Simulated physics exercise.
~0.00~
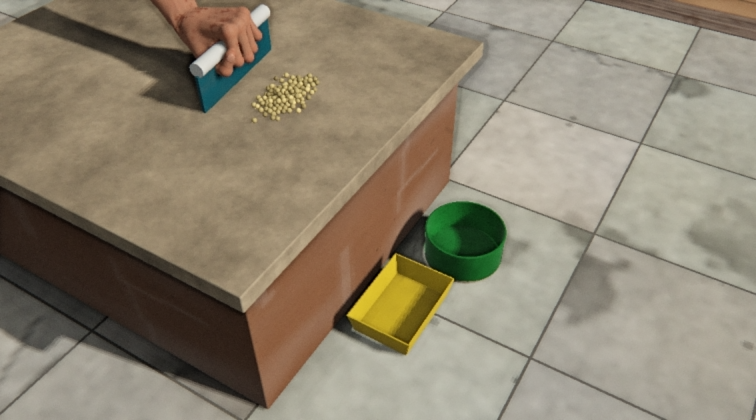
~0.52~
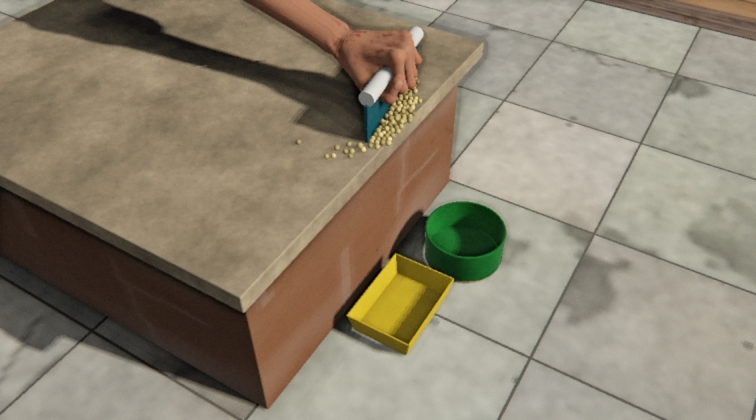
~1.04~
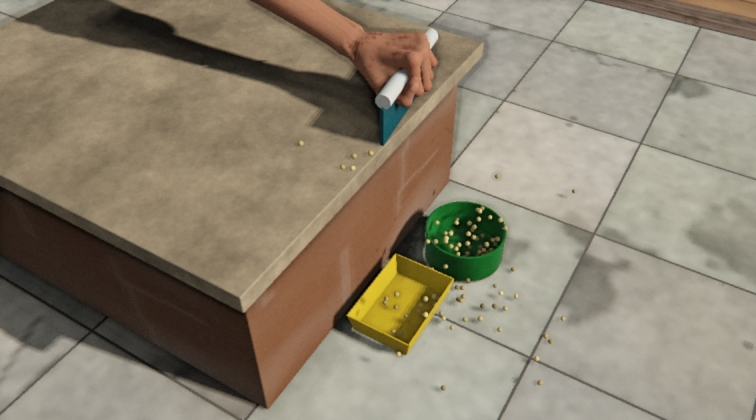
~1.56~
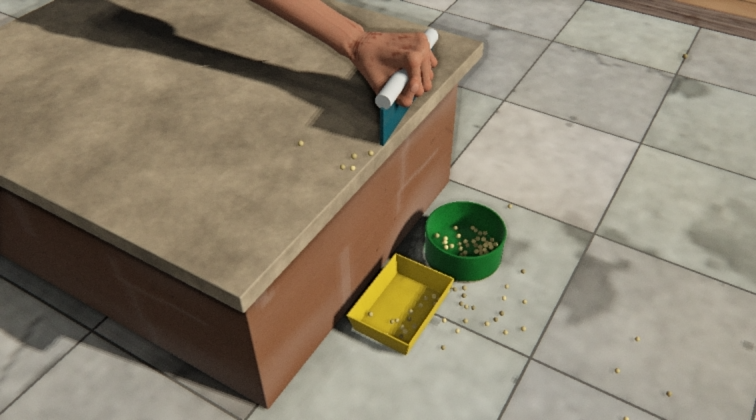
The clip shows a hand pushing a scraper across a countertop, sweeping a pile of small yellowish beans over the edge; many drop into a green pot, fewer land in a yellow tin, others scatter on the tiled floor, and a few stay on top as the scraper rests at the edge.
